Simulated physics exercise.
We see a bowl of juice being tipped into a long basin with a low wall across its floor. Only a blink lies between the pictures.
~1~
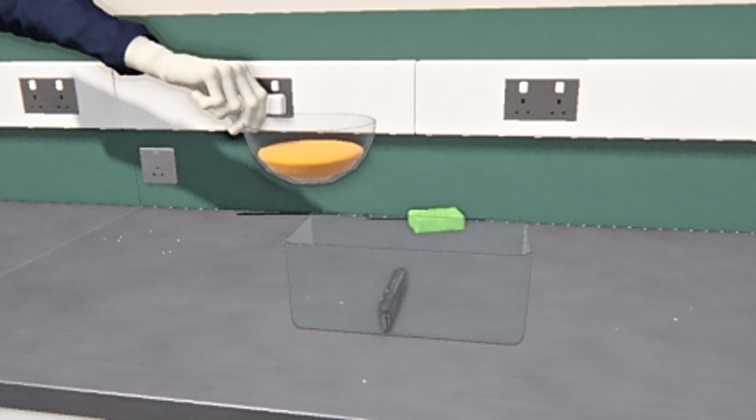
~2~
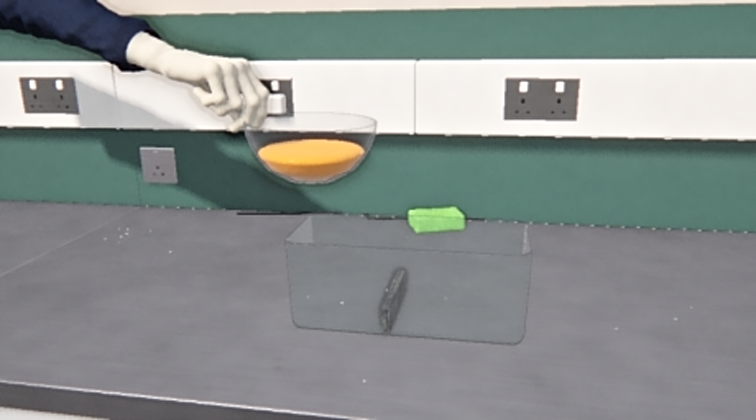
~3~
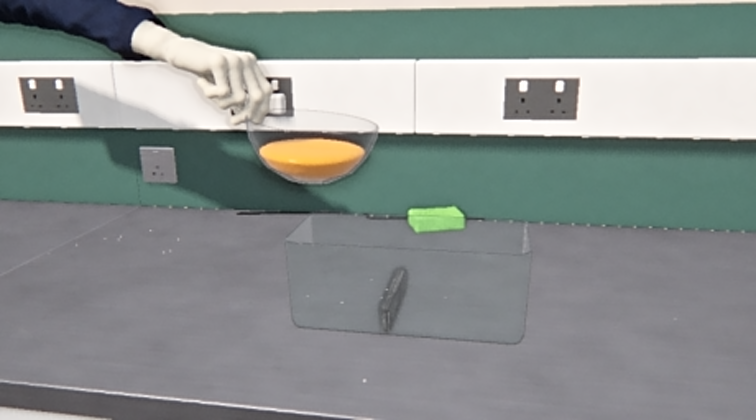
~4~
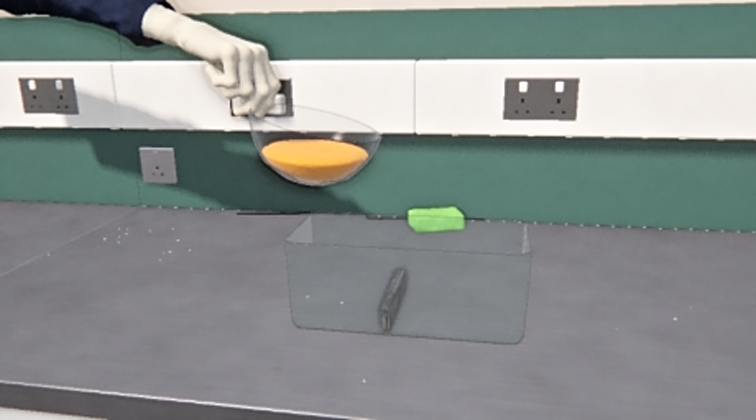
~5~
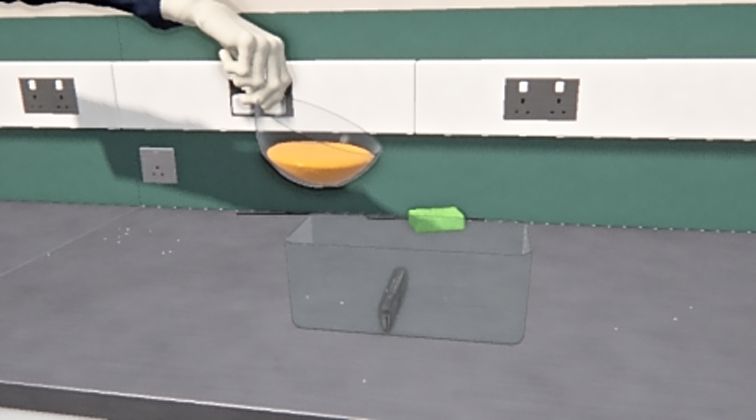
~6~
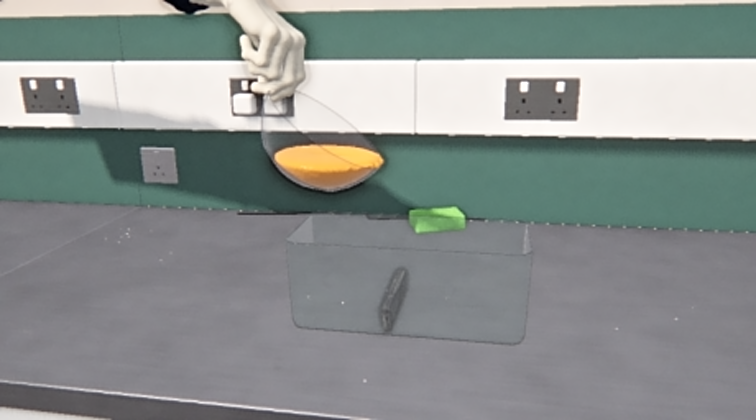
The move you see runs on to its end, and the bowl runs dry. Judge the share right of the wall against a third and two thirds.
The share right of the wall is between a third and two thirds.
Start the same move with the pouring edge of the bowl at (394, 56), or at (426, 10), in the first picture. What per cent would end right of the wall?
First some 85, then 85 per cent.
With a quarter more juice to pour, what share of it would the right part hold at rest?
It comes to 60 per cent or so.
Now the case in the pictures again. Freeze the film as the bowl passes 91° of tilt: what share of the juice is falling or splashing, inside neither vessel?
Roughly 15 in a hundred.
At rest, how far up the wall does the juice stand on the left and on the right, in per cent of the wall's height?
The left part 30 per cent, the right part 30.
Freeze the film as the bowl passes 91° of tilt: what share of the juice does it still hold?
Some 15 per cent.
A moment on, the bowl is tipped on its side and 14 per cent is still to pour, 21 is left of the wall and 48 right of it.
Next, the bowl is tipped right over and 0 per cent is still to pour, 44 is left of the wall and 56 right of it.
Then the bowl is tipped right over and 0 per cent is still to pour, 43 is left of the wall and 57 right of it.
Later the bowl is tipped right over and 0 per cent is still to pour, 43 is left of the wall and 57 right of it.
In the end 43 per cent lies left of the wall, 56 right of it and 0 outside.
